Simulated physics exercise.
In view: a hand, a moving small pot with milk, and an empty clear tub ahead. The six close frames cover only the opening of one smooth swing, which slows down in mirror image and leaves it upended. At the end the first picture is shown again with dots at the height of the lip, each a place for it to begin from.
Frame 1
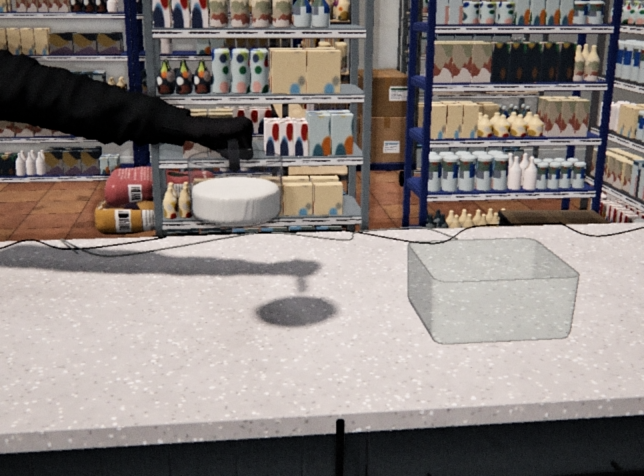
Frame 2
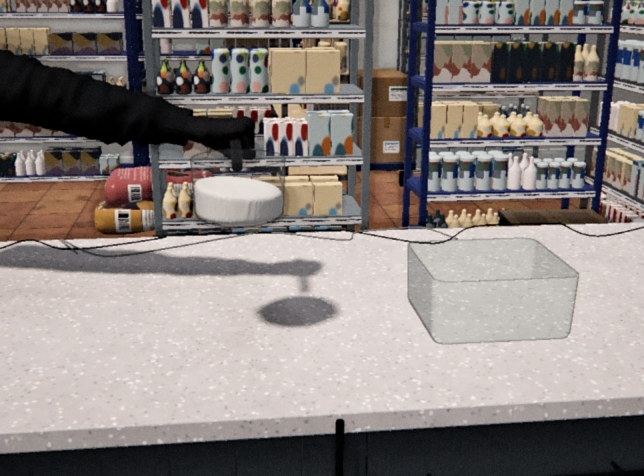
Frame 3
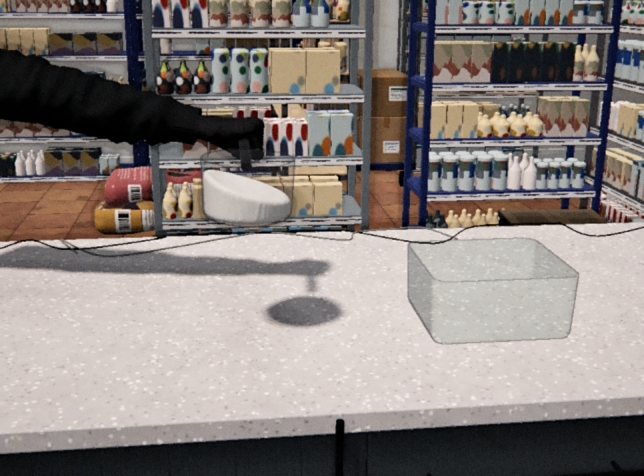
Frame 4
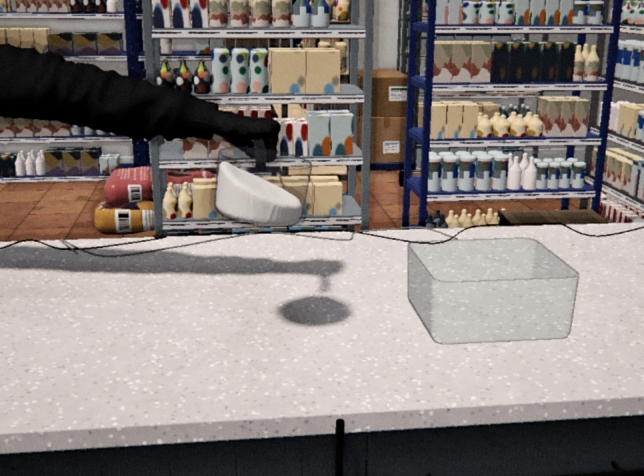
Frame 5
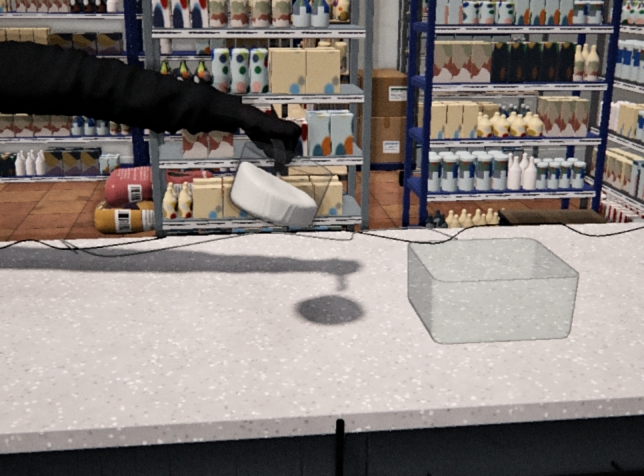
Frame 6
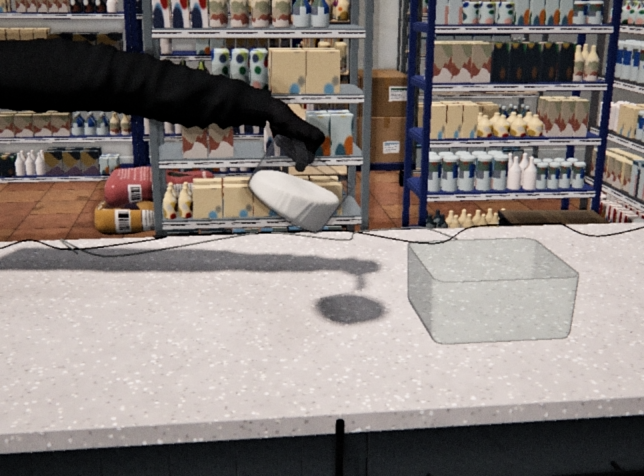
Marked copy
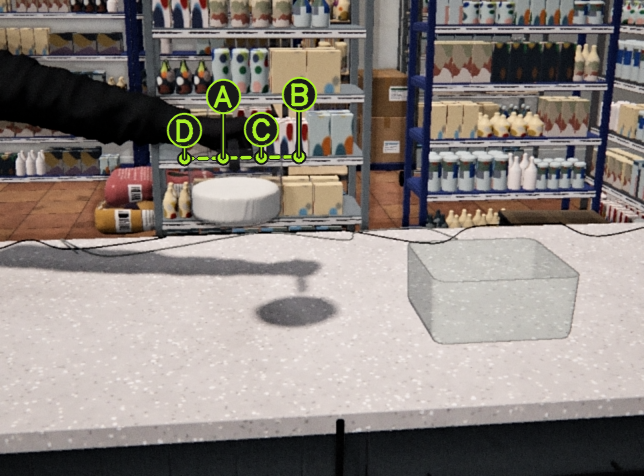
A black-sleeved arm reaches in from the left above a speckled white counter, seen from a fixed, slightly raised view facing store shelves stocked with bottles and boxes. It holds a small white pot over the counter's left half, with an empty clear tub standing to the right. The arm carries the pot slowly rightward, tilting it progressively down toward the right, while their shadow slides along the counter.
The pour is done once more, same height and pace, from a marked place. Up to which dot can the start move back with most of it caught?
Take C.
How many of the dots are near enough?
Two of the four.
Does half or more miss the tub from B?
No, not at all.
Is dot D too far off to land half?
Yes.
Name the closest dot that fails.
That is dot A.
In lime, A at (223, 158); B at (299, 156); C at (261, 157); D at (184, 158).
If A is chosen, about 13 % lands in the tub, 82 % falls short and 5 % goes beside or beyond.
If B is chosen, about 74 % lands in the tub, 6 % falls short and 19 % goes beside or beyond.
If C is chosen, about 66 % lands in the tub, 18 % falls short and 16 % goes beside or beyond.
If D is chosen, about 0 % lands in the tub, 97 % falls short and 3 % goes beside or beyond.
